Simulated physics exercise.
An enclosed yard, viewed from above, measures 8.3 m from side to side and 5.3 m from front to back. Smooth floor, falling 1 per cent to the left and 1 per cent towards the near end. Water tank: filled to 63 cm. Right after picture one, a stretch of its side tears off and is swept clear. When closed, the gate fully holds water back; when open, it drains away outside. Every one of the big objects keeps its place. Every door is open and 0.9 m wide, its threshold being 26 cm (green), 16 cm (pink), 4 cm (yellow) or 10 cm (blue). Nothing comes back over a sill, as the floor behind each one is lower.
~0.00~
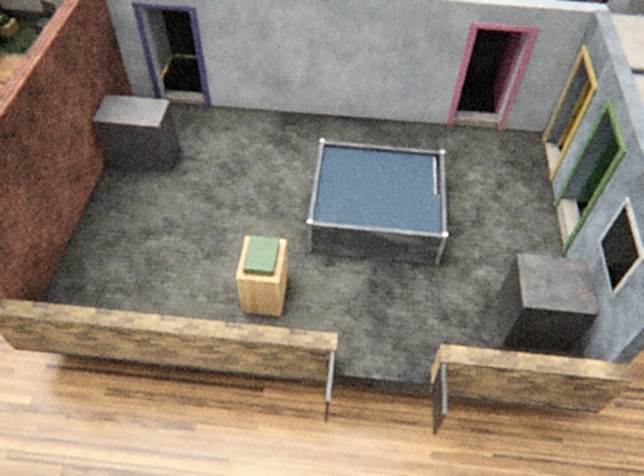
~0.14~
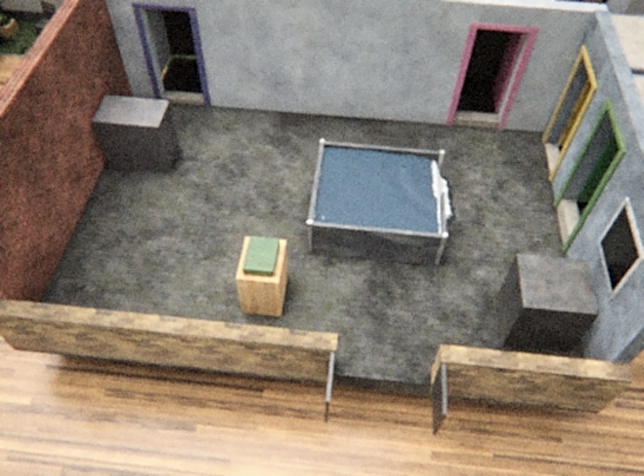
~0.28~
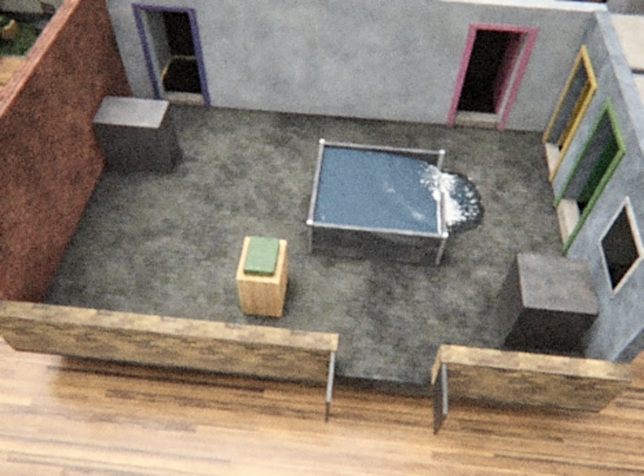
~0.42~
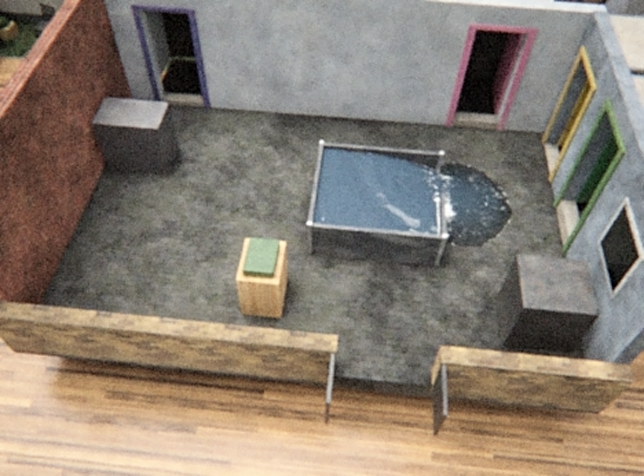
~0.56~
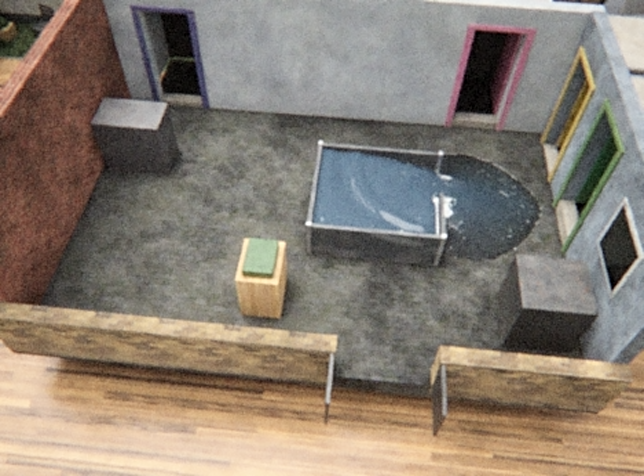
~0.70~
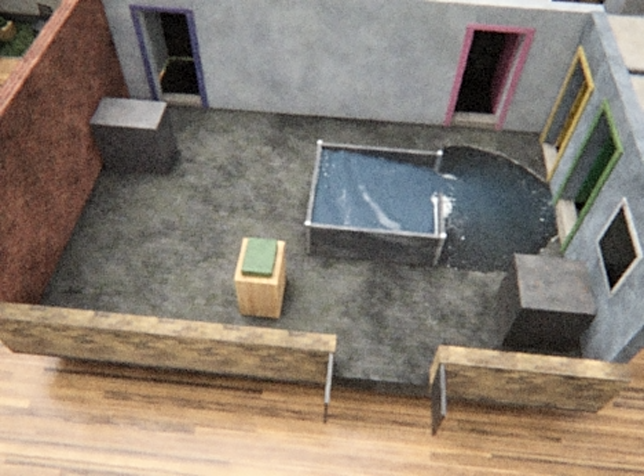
In this clip, the right side of a rectangular tank of blue water gives way in a walled yard, and water pours out, spreading rightward across the dark floor in a widening, rounded pool that reaches near the green-framed doorway.
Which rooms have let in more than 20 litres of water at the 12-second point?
At the green door it looks set to land under the limit; at the pink door it looks set to land under the limit; at the yellow door it looks set to land over the limit; at the blue door it looks set to land under the limit.
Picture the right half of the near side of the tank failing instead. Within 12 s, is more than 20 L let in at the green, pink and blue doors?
Door green stays within, door pink stays within, door blue stays within.
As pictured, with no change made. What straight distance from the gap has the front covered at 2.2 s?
Roughly 4.0 m.
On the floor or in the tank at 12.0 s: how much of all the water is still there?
I'd say close to 80 percent is still there.
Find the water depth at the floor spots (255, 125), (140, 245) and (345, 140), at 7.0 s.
2, 1 and 2 cm.
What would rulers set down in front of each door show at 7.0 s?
Centimetres: Green 12 / pink 9 / yellow 11 / blue 0.
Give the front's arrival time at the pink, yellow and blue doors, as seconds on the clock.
Pink = 1.3 s, yellow = 0.9 s, blue = 7.0 s.
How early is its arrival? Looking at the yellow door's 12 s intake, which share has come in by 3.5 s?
Roughly 50%.
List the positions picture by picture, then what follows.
The first frame shows the water tank at (379, 189) is whole and still, 63 cm deep.
In the second frame, water pours out at (436, 193) and has run 0.5 m, to a hidden place; typically 5 cm deep outside, 63 cm at the water tank's back.
In the third frame, water pours out at (436, 193) and has run 0.8 m, to (476, 220); typically 9 cm deep outside, 63 cm at the water tank's back.
In the fourth frame, the front is at (506, 213), 1.3 m from the gap at (435, 195); 1.7 m2 of floor is under water; 63 cm left at the back of the water tank.
In the fifth frame, water pours out at (434, 195) and has run 1.8 m, to (534, 203); typically 5 cm deep outside, 63 cm at the water tank's back.
In the sixth frame, water pours out at (433, 194) and has run 2.2 m, to (551, 190); typically 4 cm deep outside, 61 cm at the water tank's back.
After 1.4 s water covers 20 % of the floor and is deepest (32 cm) near (442, 196); green door 28 cm at the sill, 0 L in, pink door 3 cm at the sill, 0 L in, yellow door 13 cm at the sill, 12 L in, blue door not reached.
After 2.2 s water covers 20 % of the floor and is deepest (30 cm) near (557, 220); green door 27 cm at the sill, 4 L in, pink door 7 cm at the sill, 0 L in, yellow door 20 cm at the sill, 81 L in, blue door not reached.
After 3.5 s water covers 30 % of the floor and is deepest (26 cm) near (588, 384); green door 17 cm at the sill, 7 L in, pink door 12 cm at the sill, 0 L in, yellow door 16 cm at the sill, 198 L in, blue door not reached.
After 7.0 s water covers 70 % of the floor and is deepest (14 cm) near (588, 384); green door 12 cm at the sill, 7 L in, pink door 9 cm at the sill, 0 L in, yellow door 11 cm at the sill, 337 L in, blue door not reached.
After 12.0 s water covers 90 % of the floor and is deepest (10 cm) near (27, 330); green door 6 cm at the sill, 7 L in, pink door 5 cm at the sill, 0 L in, yellow door 5 cm at the sill, 389 L in, blue door 4 cm at the sill, 0 L in.
